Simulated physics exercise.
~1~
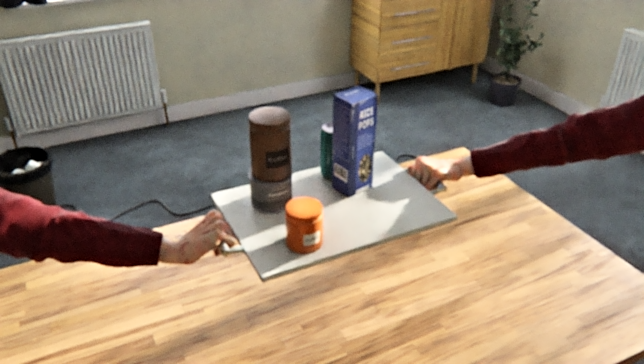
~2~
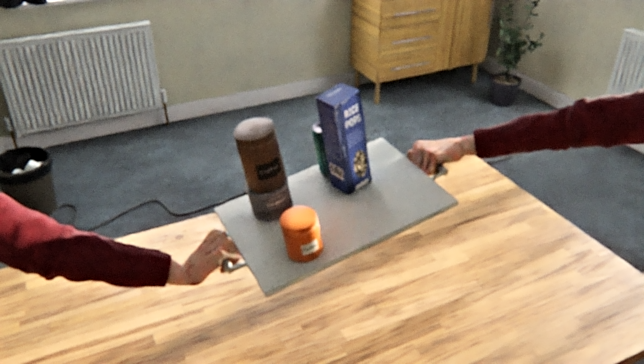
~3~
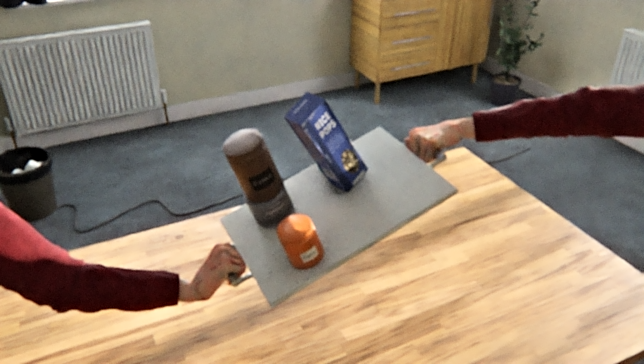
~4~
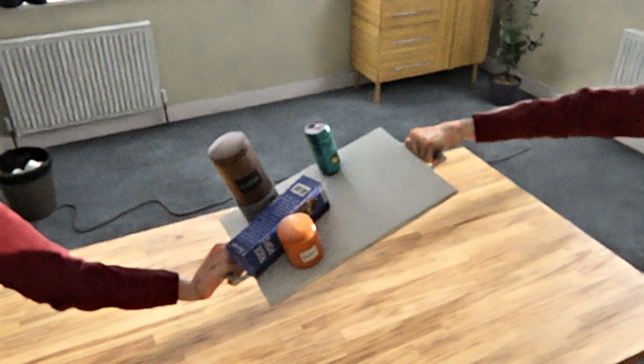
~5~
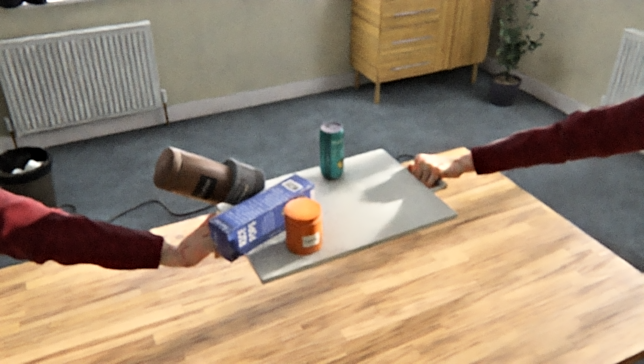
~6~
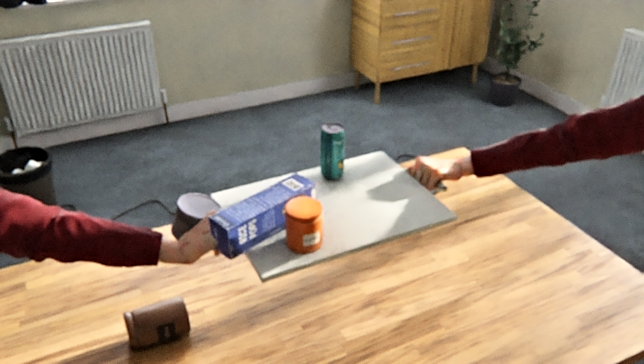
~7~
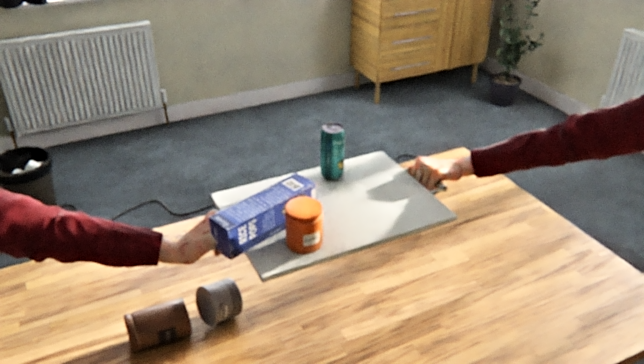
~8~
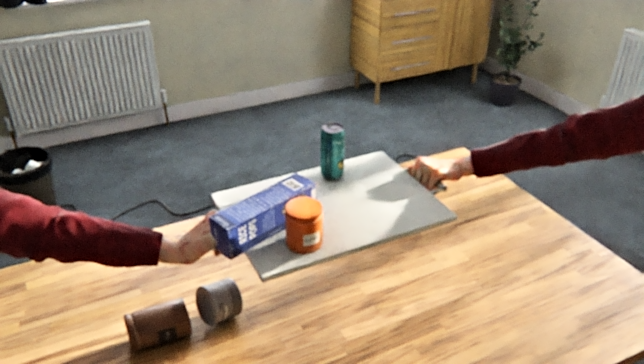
At the start, two hands hold a grey rimless tray level above a wooden table, carrying a brown jar stacked on a grey tub, a blue carton, an orange jar and a turquoise can. The hands tilt the tray down to the left, and the tall items lean. The carton topples leftward beside the orange jar, while the brown jar and tub slide left. As the tray levels, the stack tips over the left edge and both pieces drop to the table. Finally they lie there, the carton rests on its side on the tray, and the orange jar and can stand upright.
